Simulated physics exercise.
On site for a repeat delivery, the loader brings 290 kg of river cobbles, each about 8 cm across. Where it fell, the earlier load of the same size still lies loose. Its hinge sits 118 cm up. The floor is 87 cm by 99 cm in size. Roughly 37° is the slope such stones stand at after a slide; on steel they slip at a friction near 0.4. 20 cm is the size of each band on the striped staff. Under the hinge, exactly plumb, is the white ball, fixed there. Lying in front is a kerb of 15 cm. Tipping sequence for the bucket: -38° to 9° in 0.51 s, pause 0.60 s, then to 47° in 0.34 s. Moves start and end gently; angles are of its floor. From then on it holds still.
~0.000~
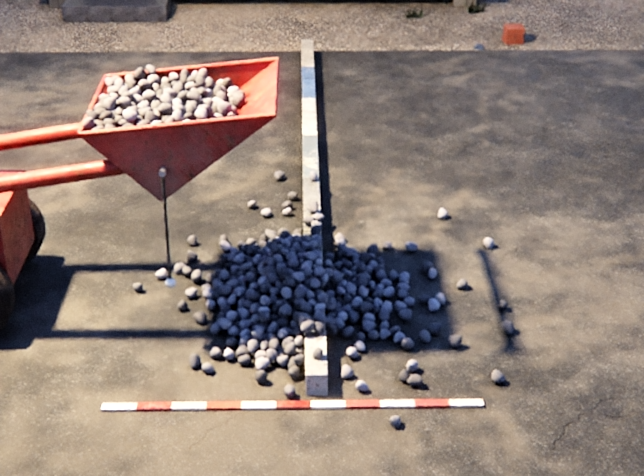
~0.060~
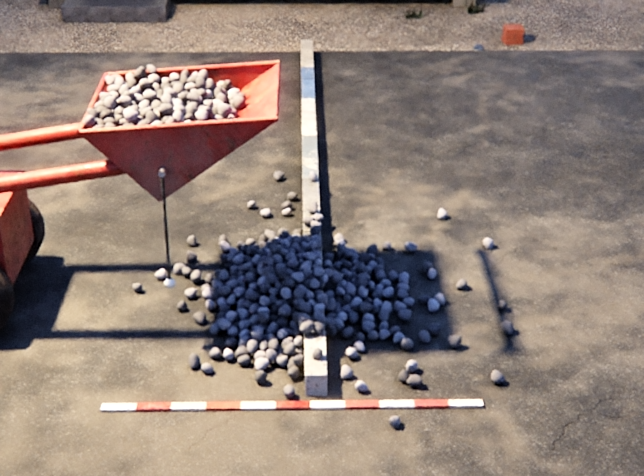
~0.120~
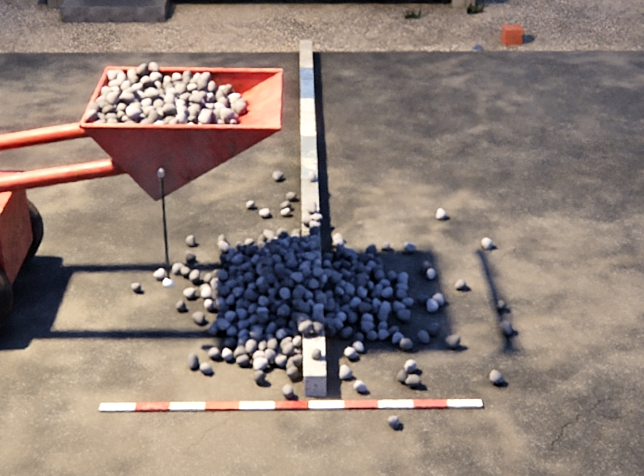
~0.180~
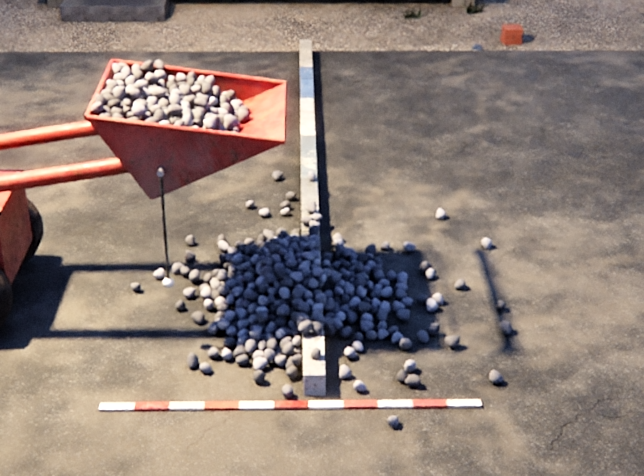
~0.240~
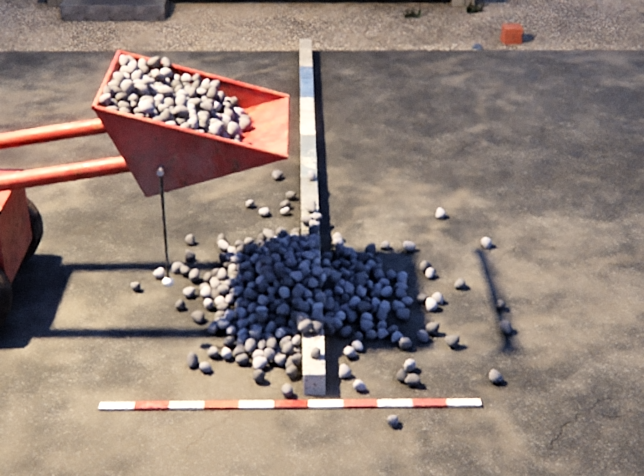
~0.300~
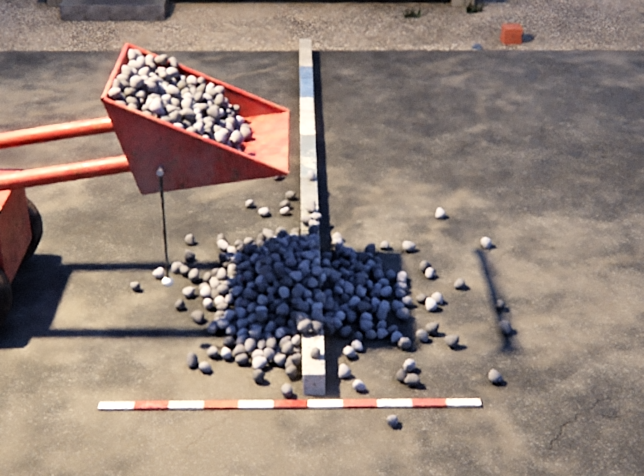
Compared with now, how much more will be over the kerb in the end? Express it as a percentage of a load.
Close to 33 parts in a hundred.
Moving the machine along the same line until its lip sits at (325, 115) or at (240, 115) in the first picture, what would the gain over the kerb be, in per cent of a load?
Near 85 per cent from the first place, 10 from the second.
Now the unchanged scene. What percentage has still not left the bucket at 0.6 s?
Estimate: 100 % remaining inside, roughly.
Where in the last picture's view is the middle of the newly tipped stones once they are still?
Their middle is at about (283, 276).
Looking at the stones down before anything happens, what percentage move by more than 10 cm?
Roughly 15 % of them.
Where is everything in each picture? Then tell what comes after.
The first frame shows lip at (276, 115), floor tilted -38°, highest stones at (179, 81). The earlier load is highest near (297, 262), 25 cm above ground level, 74 % on this side of the kerb, 26 % over the kerb.
In the second frame, the bucket is at -36°, its lip at (277, 119); the top of the load is at (175, 83); the stones move at 0.2 m/s on average.
The third frame shows lip at (280, 128), floor tilted -31°, highest stones at (134, 80); the stones move at 0.4 m/s on average.
In the fourth frame, the bucket is at -25°, its lip at (285, 142); the top of the load is at (131, 74); the stones move at 0.5 m/s on average.
In the fifth frame, the bucket is at -17°, its lip at (288, 157); the top of the load is at (137, 68); the stones move at 0.6 m/s on average.
The sixth frame shows lip at (288, 174), floor tilted -8°, highest stones at (140, 63); the stones move at 0.5 m/s on average.
After 0.4 s the floor is at 3°; in per cent of one load, 100 in the bucket, 74 on this side of the kerb, 26 over the kerb; the foremost stones are at (471, 295).
After 0.6 s the floor is at 9°; in per cent of one load, 100 in the bucket, 74 on this side of the kerb, 26 over the kerb; the foremost stones are at (471, 295).
After 1.9 s the floor is at 47°; in per cent of one load, 9 in the bucket, 146 on this side of the kerb, 45 over the kerb; the foremost stones are at (473, 293).
After 4.4 s the floor is at 47°; in per cent of one load, 0 in the bucket, 141 on this side of the kerb, 60 over the kerb; the foremost stones are at (472, 283). Net gain over the kerb, 33.
